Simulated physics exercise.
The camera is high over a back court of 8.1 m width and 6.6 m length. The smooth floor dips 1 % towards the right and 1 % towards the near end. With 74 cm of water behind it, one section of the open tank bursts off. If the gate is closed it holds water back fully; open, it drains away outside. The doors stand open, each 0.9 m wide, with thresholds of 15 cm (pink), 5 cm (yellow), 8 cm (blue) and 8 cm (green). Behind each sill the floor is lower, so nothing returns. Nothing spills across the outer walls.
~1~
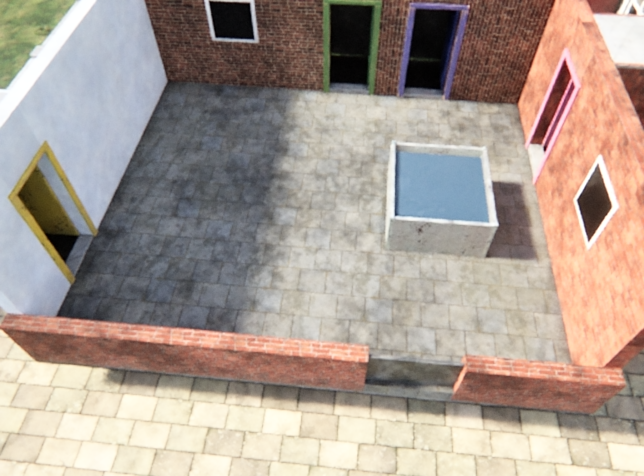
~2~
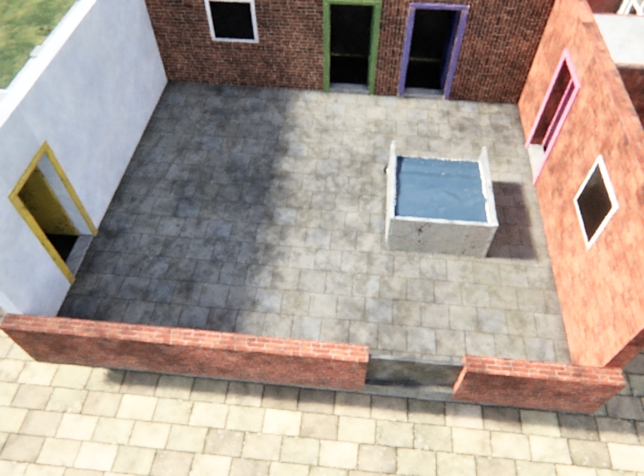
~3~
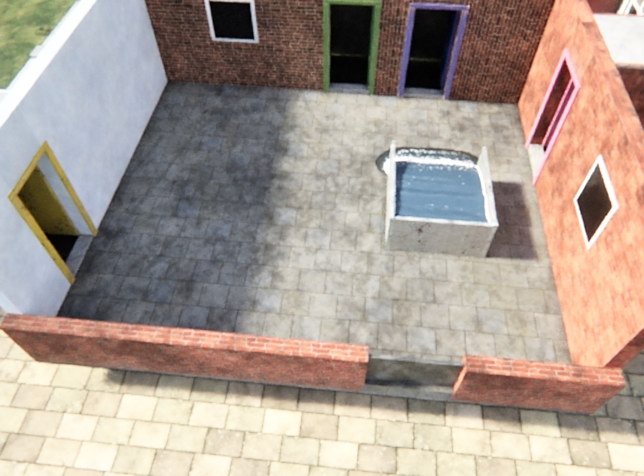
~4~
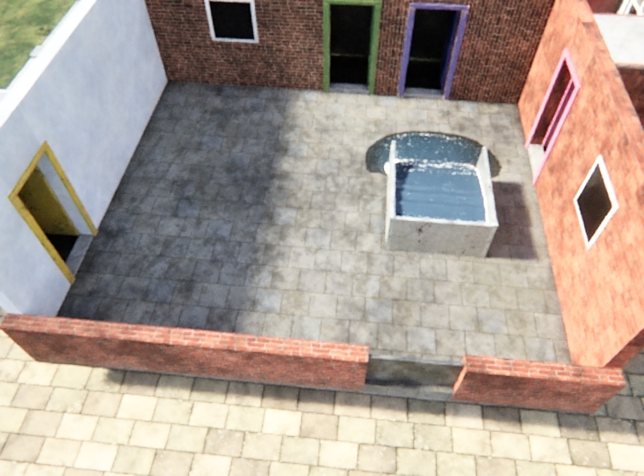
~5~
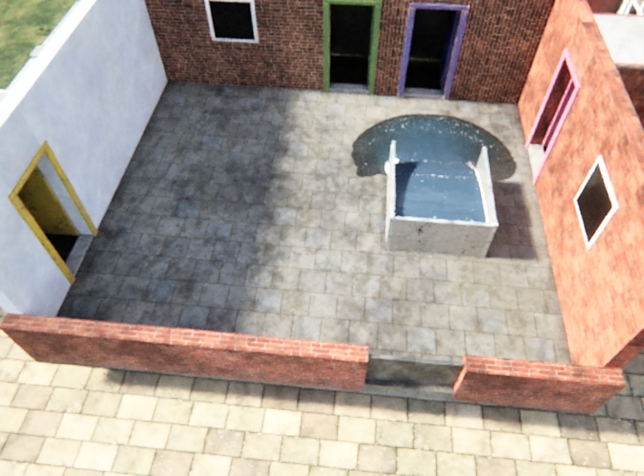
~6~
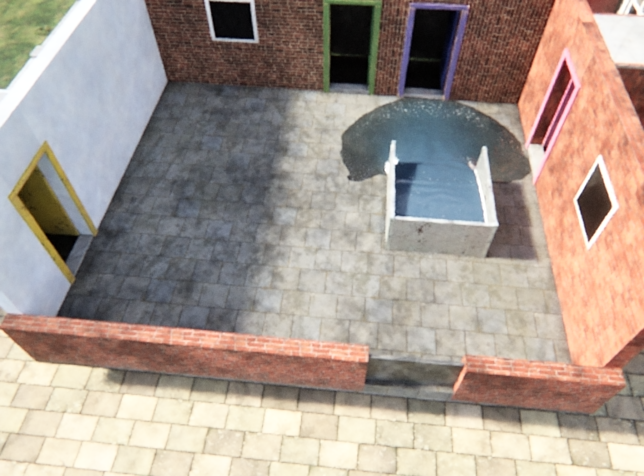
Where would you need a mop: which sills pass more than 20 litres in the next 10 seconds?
The water let in: At the pink door it stays under the limit; at the yellow door it does not reach the limit; at the blue door it goes over the limit; at the green door it passes the limit.
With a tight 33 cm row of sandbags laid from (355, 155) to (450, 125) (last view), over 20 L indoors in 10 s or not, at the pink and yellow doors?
Against that limit: Pink over, yellow under.
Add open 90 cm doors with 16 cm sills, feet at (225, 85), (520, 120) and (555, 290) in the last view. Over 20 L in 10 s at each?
In turn: Not over, over, not over.
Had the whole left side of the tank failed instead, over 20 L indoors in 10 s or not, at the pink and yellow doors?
Against that limit: Pink under, yellow over.
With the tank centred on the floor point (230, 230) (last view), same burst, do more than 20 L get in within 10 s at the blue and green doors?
Against that limit: Blue under, green over.
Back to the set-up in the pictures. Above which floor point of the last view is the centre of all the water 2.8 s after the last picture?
Near (415, 143).
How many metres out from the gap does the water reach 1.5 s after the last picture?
Roughly 4.6 m.
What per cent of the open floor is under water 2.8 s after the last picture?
Near 35 per cent is wet.
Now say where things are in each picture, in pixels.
The first frame shows still water, 74 cm deep, in the open tank at (440, 184).
In the second frame, the front is at (387, 172), 0.9 m from the gap on the open tank's far side; 0.4 m2 of floor is under water; 74 cm left at the back of the open tank.
In the third frame, the front is at (382, 159), 1.1 m from the gap on the open tank's far side; 1.4 m2 of floor is under water; 74 cm left at the back of the open tank.
In the fourth frame, water pours out on the open tank's far side and has run 1.4 m, to (481, 148); typically 10 cm deep outside, 67 cm at the open tank's back.
In the fifth frame, the front is at (456, 120), 1.9 m from the gap on the open tank's far side; 4.5 m2 of floor is under water; 62 cm left at the back of the open tank.
In the sixth frame, water pours out on the open tank's far side and has run 2.5 m, to (443, 100); typically 6 cm deep outside, 62 cm at the open tank's back.
Then, 0.7 s after the last picture water covers 20 % of the floor and is deepest (42 cm) near (514, 107); pink door 7 cm at the sill, 0 L in, yellow door not reached, blue door 24 cm at the sill, 100 L in, green door 15 cm at the sill, 1 L in.
Then, 1.5 s after the last picture water covers 20 % of the floor and is deepest (36 cm) near (514, 107); pink door 5 cm at the sill, 0 L in, yellow door not reached, blue door 29 cm at the sill, 241 L in, green door 16 cm at the sill, 23 L in.
Then, 2.8 s after the last picture water covers 35 % of the floor and is deepest (17 cm) near (515, 112); pink door 12 cm at the sill, 0 L in, yellow door not reached, blue door 16 cm at the sill, 345 L in, green door 10 cm at the sill, 45 L in.
Then, 5.3 s after the last picture water covers 60 % of the floor and is deepest (16 cm) near (570, 389); pink door 9 cm at the sill, 1 L in, yellow door not reached, blue door 6 cm at the sill, 369 L in, green door 4 cm at the sill, 48 L in.
Then, 9.3 s after the last picture water covers 95 % of the floor and is deepest (11 cm) near (570, 389); pink door 5 cm at the sill, 1 L in, yellow door 2 cm at the sill, 0 L in, blue door 2 cm at the sill, 370 L in, green door 1 cm at the sill, 48 L in.
